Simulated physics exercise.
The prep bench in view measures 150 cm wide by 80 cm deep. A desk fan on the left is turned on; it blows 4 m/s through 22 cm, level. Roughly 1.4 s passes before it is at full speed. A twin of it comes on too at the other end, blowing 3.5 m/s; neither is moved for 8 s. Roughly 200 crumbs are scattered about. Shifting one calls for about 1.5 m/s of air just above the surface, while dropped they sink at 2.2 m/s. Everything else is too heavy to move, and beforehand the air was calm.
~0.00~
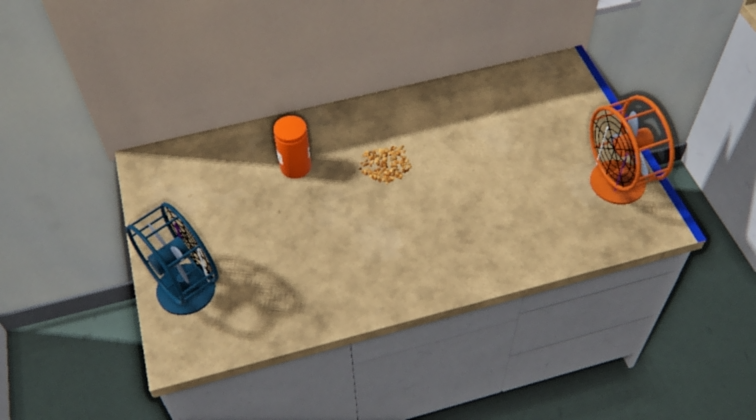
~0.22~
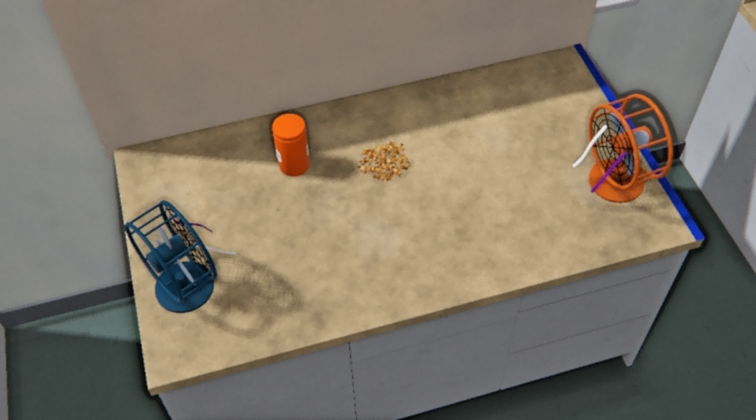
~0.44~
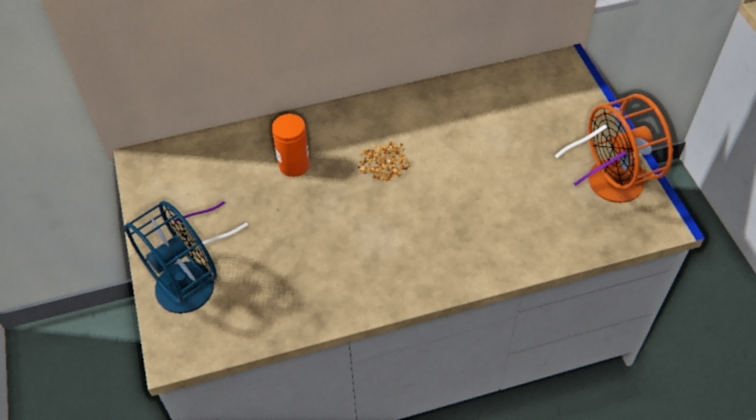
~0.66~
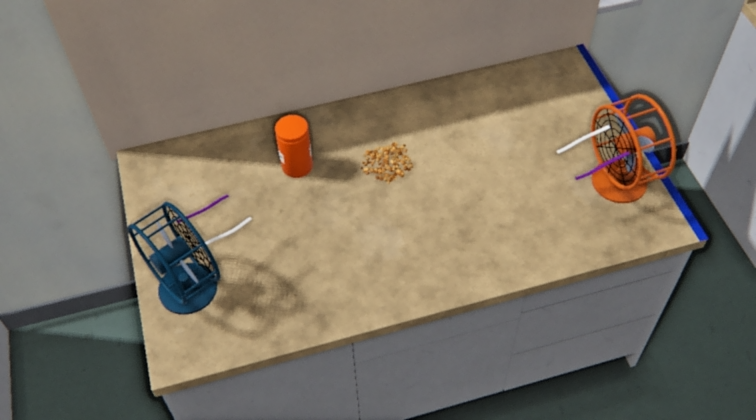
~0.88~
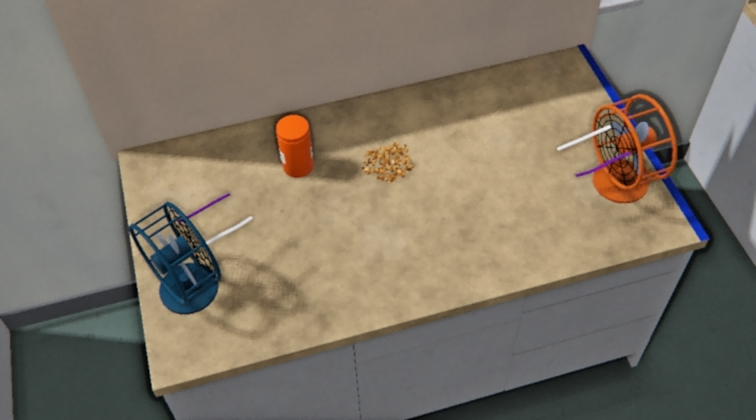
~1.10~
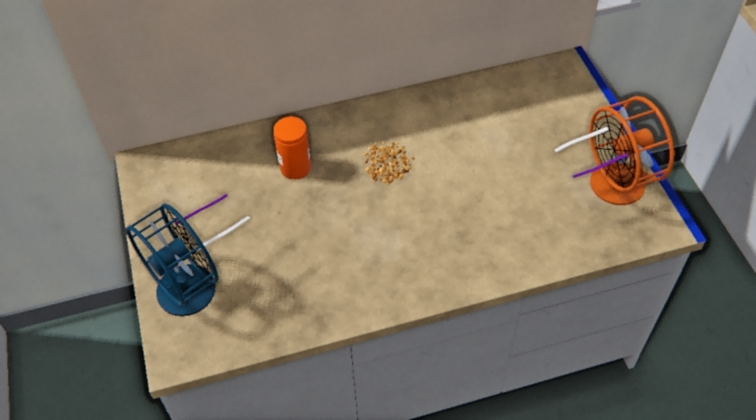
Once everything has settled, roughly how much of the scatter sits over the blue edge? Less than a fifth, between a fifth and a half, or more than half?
Of the scatter, more than half sits there.
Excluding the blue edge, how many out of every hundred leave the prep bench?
Some 0 per cent.
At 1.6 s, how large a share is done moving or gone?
0 per cent.
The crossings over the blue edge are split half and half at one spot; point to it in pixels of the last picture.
Near (601, 76).
After 1.6 s, 0 % are over the blue edge; the middle of those left on the top is near (531, 97); 0 % are gone or lie where they will stay.
After 2.6 s, 96 % are over the blue edge; 96 % are gone or lie where they will stay.
After 4.4 s, 98 % are over the blue edge; 99 % are gone or lie where they will stay.
After 8.0 s, at the end, 98 % are over the blue edge.
